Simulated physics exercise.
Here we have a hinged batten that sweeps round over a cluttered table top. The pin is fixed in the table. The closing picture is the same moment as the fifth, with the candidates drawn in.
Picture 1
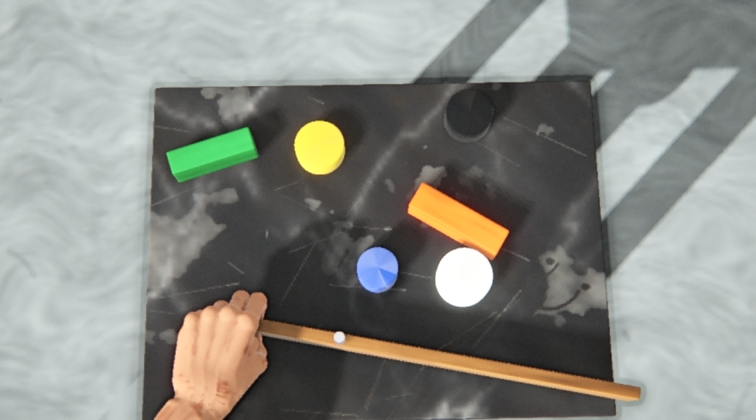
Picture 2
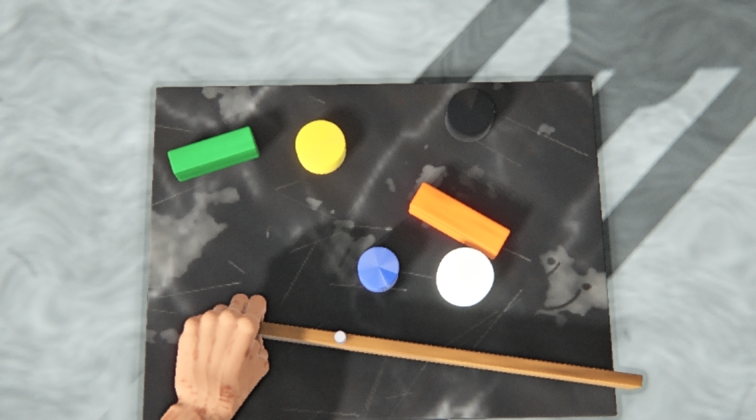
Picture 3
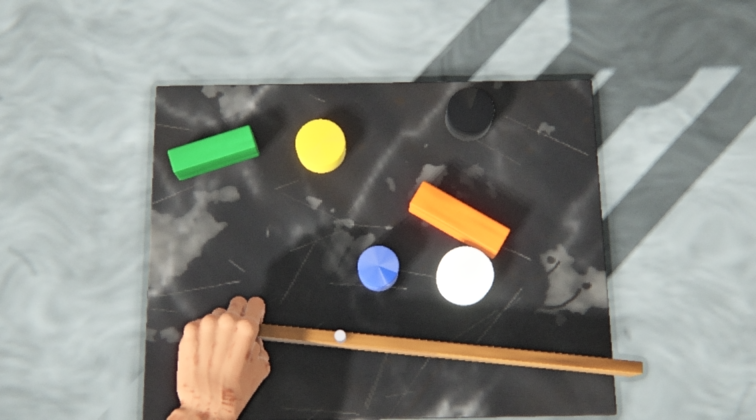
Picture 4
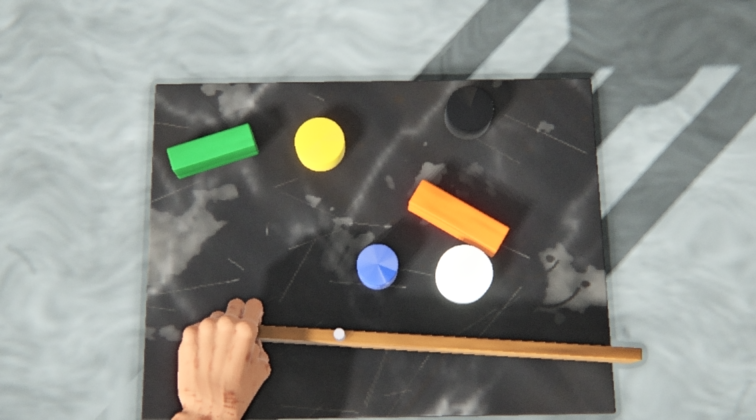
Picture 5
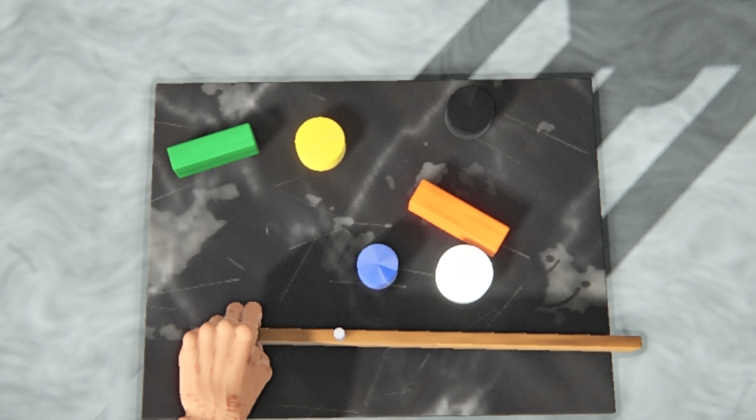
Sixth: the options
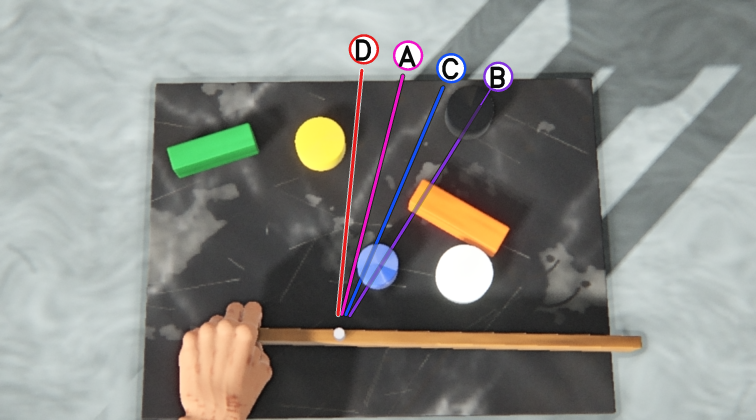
A wooden batten swings slowly upward at its right end while a hand stays at its left.
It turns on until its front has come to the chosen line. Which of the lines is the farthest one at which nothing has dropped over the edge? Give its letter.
No farther than C.
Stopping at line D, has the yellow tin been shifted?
By then, yes.
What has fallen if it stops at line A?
It is the black tin.
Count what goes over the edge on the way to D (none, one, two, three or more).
By then, one.
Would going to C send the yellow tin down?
No.
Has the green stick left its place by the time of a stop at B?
No.
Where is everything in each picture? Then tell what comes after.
Green stick (213, 155); arm (495, 367); black tin (468, 116), in the first frame.
Arm (496, 360); blue tin (379, 270), in the second frame.
Arm (497, 353); white tin (464, 277), in the third frame.
Arm (496, 345); black tin (469, 113), in the fourth frame.
Arm (496, 339); blue tin (378, 266); orange stick (459, 218); white tin (464, 275), in the fifth frame.
On the copy, A at (374, 191); B at (417, 207); C at (396, 198); D at (350, 188).
On C. First, arm (481, 273); orange stick (460, 211); white tin (455, 253).
Then, arm (441, 221); orange stick (420, 164); white tin (416, 204).
Finally, arm (399, 196); black tin (418, 84); orange stick (371, 132); nothing has fallen.
By contrast, A drops the black tin; B is safe but short; D drops the black tin.
